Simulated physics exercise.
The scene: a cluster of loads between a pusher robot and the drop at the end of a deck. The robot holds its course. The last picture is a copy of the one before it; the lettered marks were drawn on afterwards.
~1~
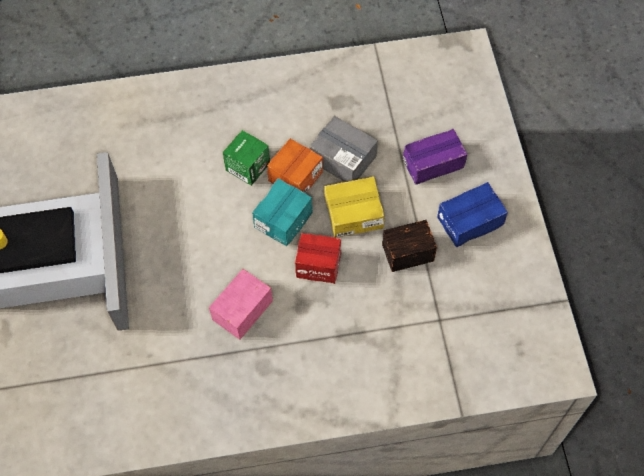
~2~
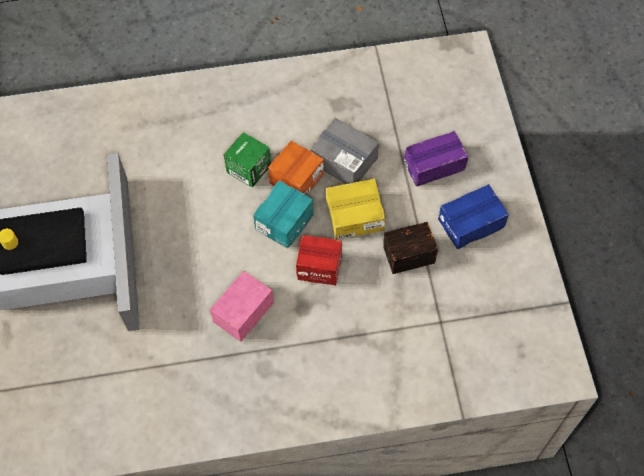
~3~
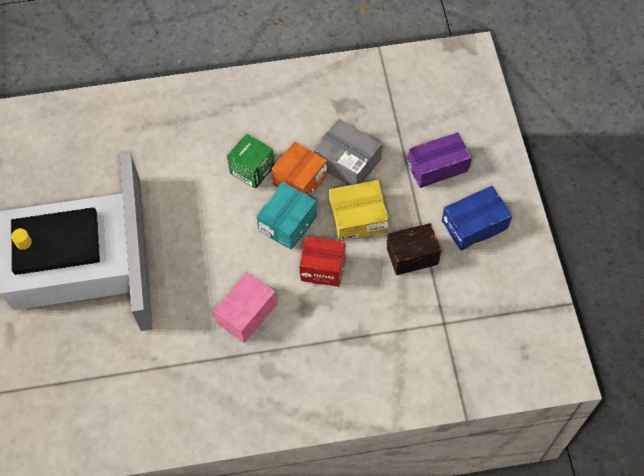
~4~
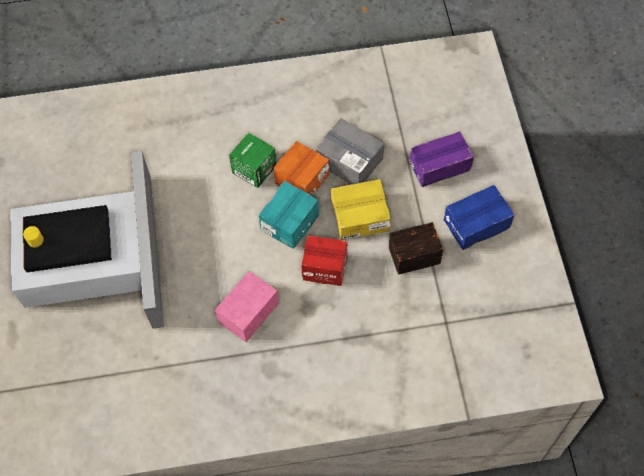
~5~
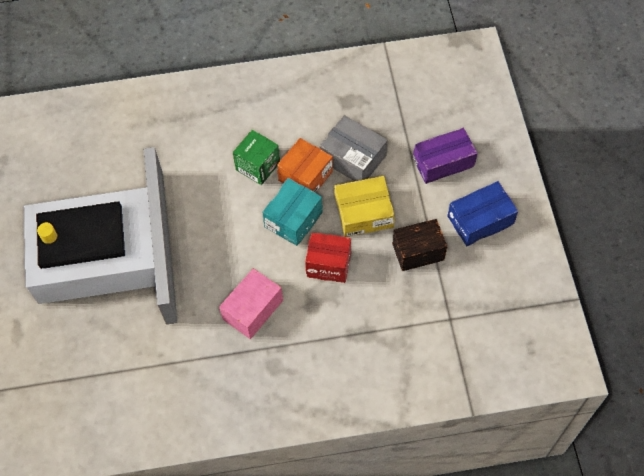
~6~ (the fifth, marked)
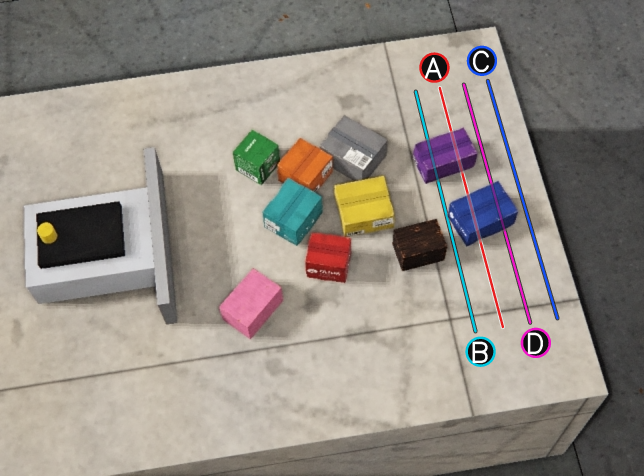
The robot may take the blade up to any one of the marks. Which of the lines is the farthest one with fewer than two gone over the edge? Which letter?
At A, and not beyond.
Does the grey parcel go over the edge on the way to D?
No.
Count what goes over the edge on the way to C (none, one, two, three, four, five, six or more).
Four.
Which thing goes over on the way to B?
The blue box goes over.
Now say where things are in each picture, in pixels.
The first frame shows blue box (472, 215); turquoise parcel (283, 213); pink crate (242, 304).
The second frame shows robot (48, 239); grey parcel (344, 153).
The third frame shows robot (61, 239); red box (323, 262).
The fourth frame shows robot (73, 237); black crate (415, 249).
The fifth frame shows robot (87, 233); green box (256, 157); blue box (482, 214); turquoise parcel (293, 212).
On the marked copy, A at (469, 200); B at (444, 204); C at (520, 192); D at (495, 196).
Following A. Soon after the start, robot (201, 216); pink crate (309, 303); green box (290, 151).
Later, robot (316, 199); blue box (511, 217); purple box (455, 154).
In the end, robot (402, 186); blue box over the edge; purple box (525, 140); one fallen.
As for the rest, B is within the limit but short; C drops four; D drops four.
